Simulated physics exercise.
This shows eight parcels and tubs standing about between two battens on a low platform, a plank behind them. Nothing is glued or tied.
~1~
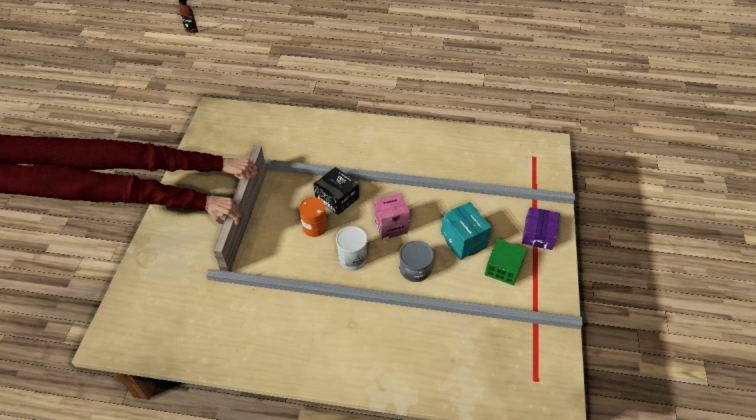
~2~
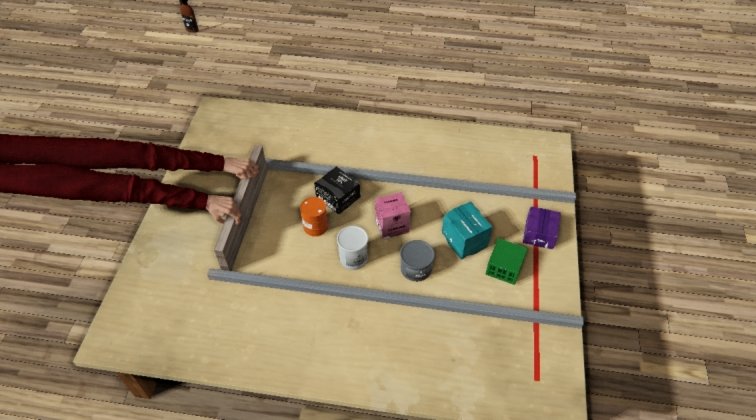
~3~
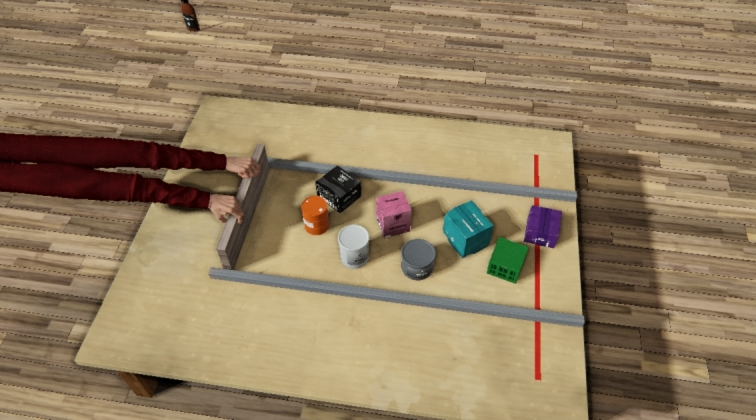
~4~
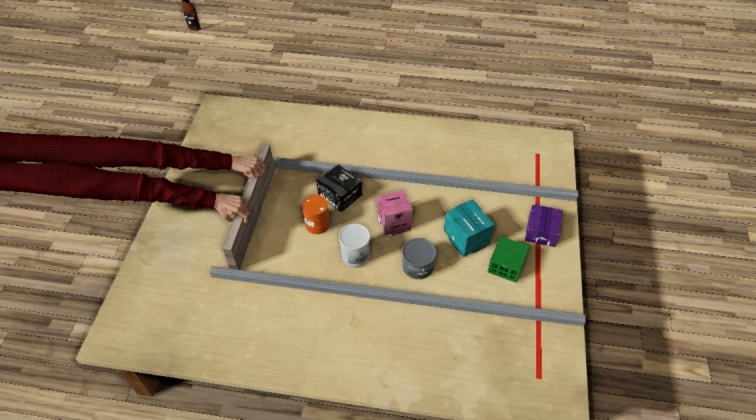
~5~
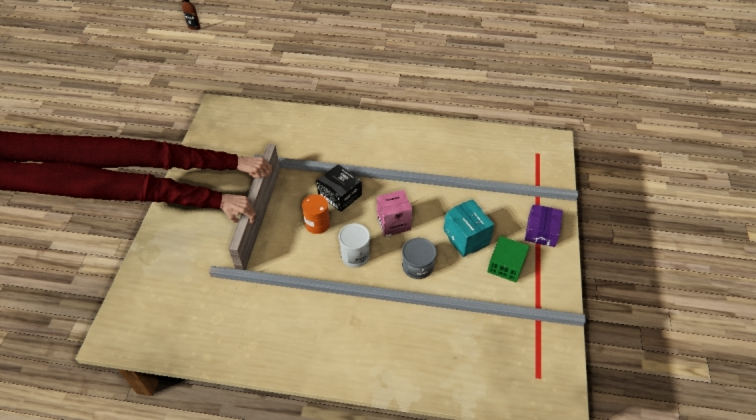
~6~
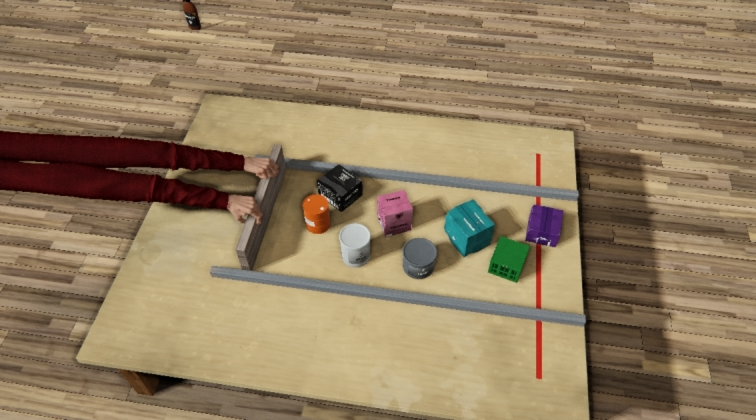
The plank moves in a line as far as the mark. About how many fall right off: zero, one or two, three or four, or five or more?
The number that fall off is three or four.
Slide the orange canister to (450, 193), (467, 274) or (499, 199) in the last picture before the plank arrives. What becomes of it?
In that order, it falls; holds on; goes over.
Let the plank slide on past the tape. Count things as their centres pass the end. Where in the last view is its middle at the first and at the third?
About (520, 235), then (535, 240).
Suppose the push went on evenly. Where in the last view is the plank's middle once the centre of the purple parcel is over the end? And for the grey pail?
Near (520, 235) and (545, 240).
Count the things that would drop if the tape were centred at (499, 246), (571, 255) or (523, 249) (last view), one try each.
The counts: 0, 8 and 2.
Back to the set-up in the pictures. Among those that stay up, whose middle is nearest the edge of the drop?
It is the grey pail.
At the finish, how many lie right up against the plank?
In contact: 4.
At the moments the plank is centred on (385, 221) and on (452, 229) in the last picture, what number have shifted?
By then 5, and 7.
Early on, none off yet; purple parcel at rest near (544, 226); green crate at rest near (509, 259); turquoise box at rest near (469, 228).
A while later, none off yet; purple parcel at rest near (544, 226); green crate at rest near (509, 259); turquoise box travelled a little near (474, 233).
Further along, none off yet; purple parcel travelled a little near (555, 221); green crate travelled about its own width near (551, 275); turquoise box travelled well along near (535, 242).
Finally, the number that fall off is three or four; lost, turquoise box, green crate and purple parcel.
